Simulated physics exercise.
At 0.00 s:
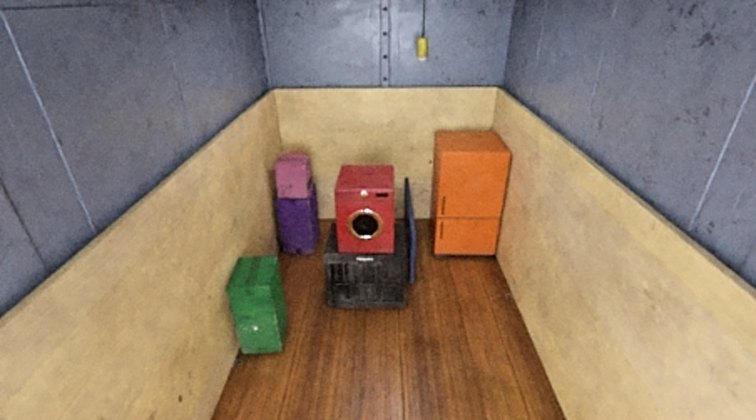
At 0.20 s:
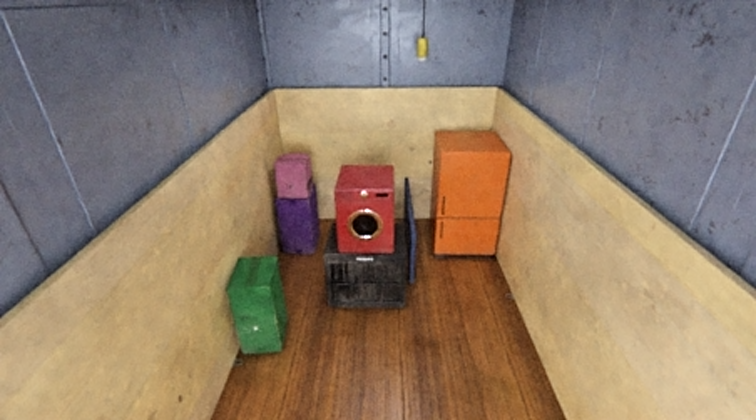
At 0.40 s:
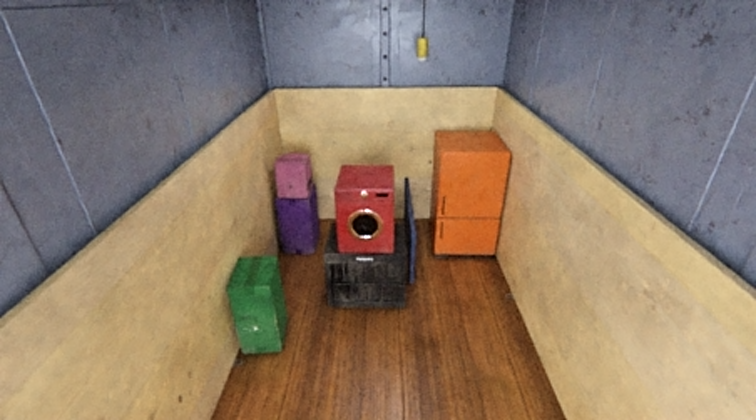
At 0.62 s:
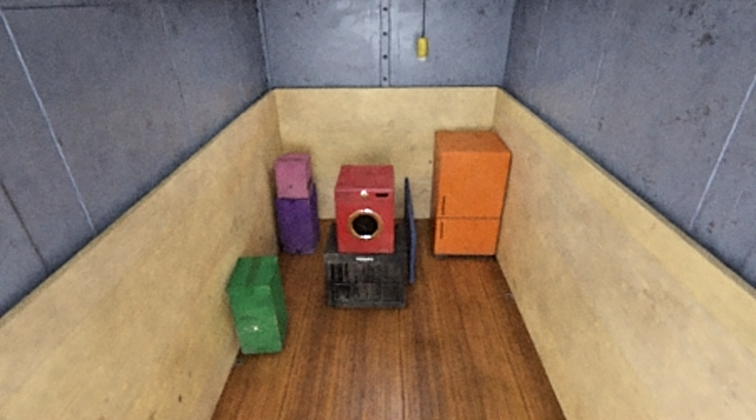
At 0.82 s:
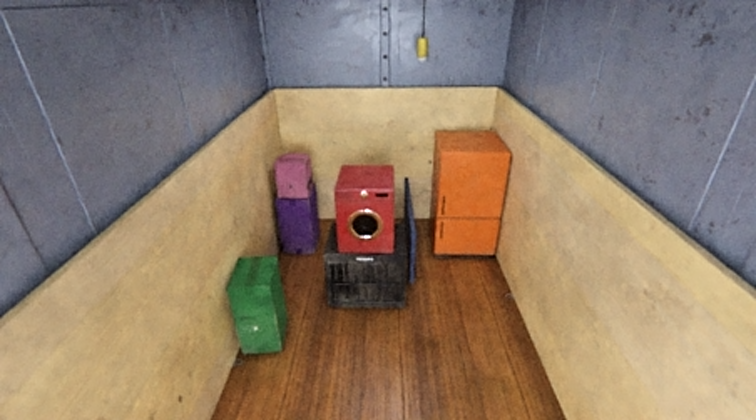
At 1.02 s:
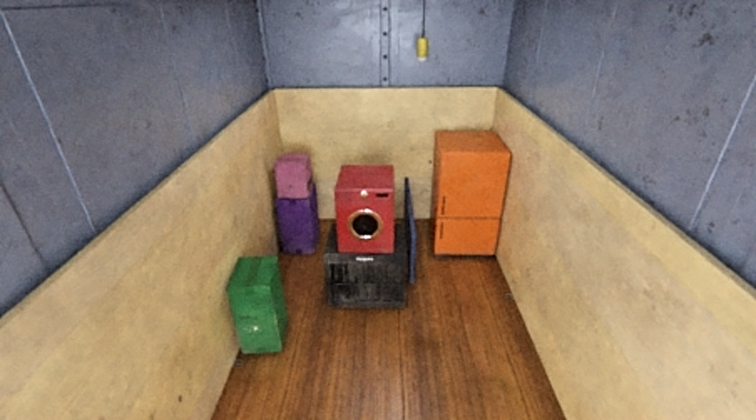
The load bay of a van, with pale board low on its grey walls and a wooden floor, is seen from above, looking forwards. A green box stands at the left, a pink box sits on a purple one behind it, a red appliance rests on a black chest near the middle, and a tall orange appliance stands at the right. Nothing visibly moves, the hanging yellow lamp and the camera included.
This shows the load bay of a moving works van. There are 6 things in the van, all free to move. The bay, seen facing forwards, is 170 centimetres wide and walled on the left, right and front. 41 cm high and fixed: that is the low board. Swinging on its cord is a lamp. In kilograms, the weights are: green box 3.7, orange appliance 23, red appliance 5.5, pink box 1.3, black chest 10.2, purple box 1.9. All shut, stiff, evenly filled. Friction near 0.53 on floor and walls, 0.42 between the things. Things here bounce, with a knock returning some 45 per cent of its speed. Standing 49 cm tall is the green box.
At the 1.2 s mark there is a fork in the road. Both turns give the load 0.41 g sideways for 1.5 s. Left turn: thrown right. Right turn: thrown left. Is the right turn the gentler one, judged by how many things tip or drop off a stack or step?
Yes, the right bend saves more cargo.
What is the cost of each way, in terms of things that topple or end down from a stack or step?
Tally: Left 2, right 0.
Turning left. At 2.02 s, push 0.41 g right; pink box leaning 31°; purple box leaning 31°.
After 2.32 s, push 0.41 g right; pink box now down from a stack or step; purple box on its side; red appliance slid 2 cm.
At rest (3.3 s), down from a stack or step, pink box; tipped over in the van, purple box; the other 4 in place, give or take 15 cm. Seen from the same camera at the end, green box near (261, 305), orange appliance near (466, 195).
Turning right instead, nothing is lost, 0 of 6 in all.
